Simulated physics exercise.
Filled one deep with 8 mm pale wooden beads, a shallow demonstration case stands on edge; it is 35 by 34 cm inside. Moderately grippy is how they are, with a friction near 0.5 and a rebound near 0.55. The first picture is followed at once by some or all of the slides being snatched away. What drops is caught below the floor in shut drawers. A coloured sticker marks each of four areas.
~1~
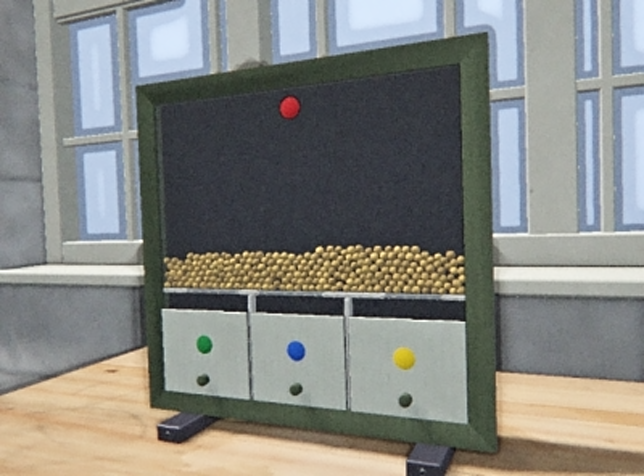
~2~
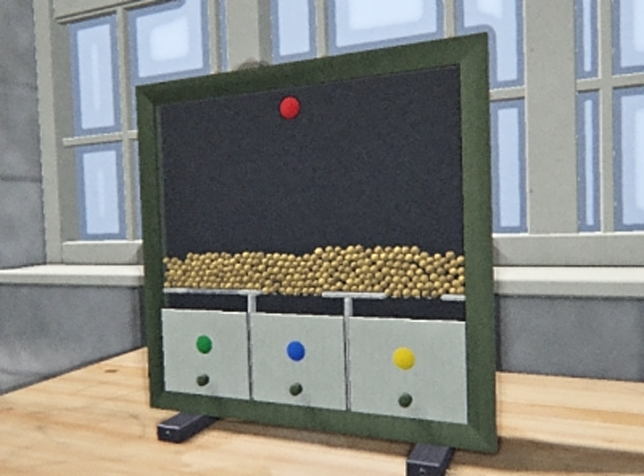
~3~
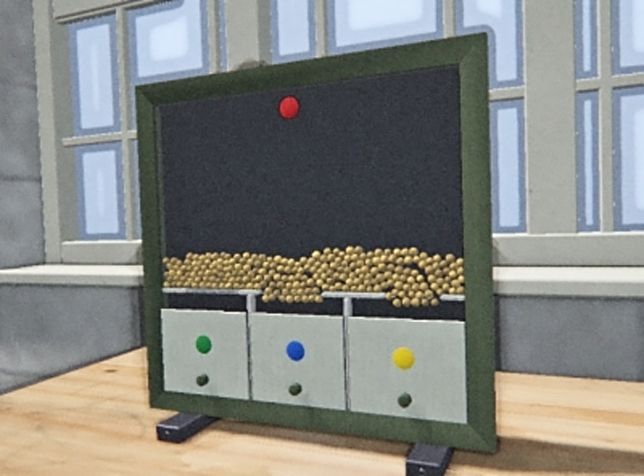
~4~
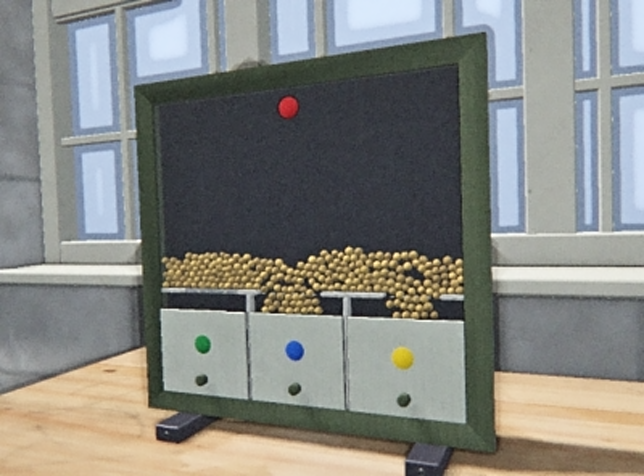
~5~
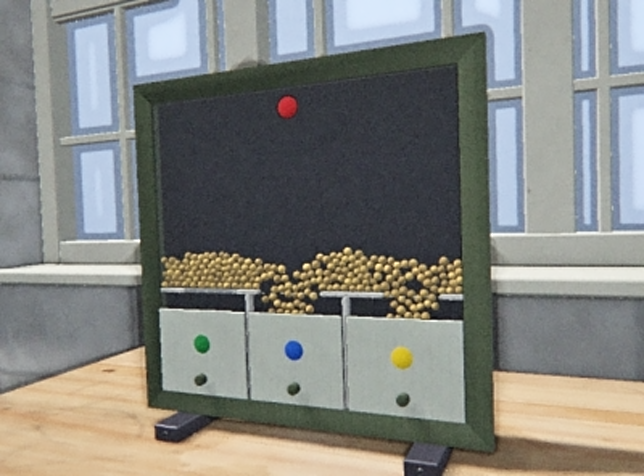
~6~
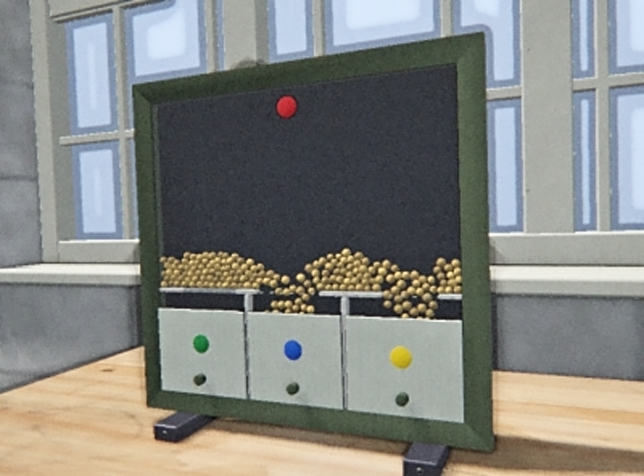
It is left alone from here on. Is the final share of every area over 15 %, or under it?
Final shares - red: Over; blue: Over; green: Under; yellow: Over.
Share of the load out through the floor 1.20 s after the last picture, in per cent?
That would be around 70 per cent.
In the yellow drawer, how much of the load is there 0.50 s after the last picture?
It works out at roughly 30 per cent.
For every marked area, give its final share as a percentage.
At the end, red store holds 30, blue drawer holds 35, green drawer holds 0 and yellow drawer holds 30.
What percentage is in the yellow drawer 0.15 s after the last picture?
Share: Some 25 %.
Then, 0.15 s after the last picture, 55 % are out; red 45 %, blue 25 %, yellow 25 %.
Then, 0.50 s after the last picture, 65 % are out; red 35 %, blue 35 %, yellow 30 %.
Then, 1.20 s after the last picture, 70 % are out; red 30 %, blue 35 %, yellow 30 %.
At rest 1.4 s after the last picture, 70 % are out; red 30 %, blue 35 %, green 0 %, yellow 30 %.
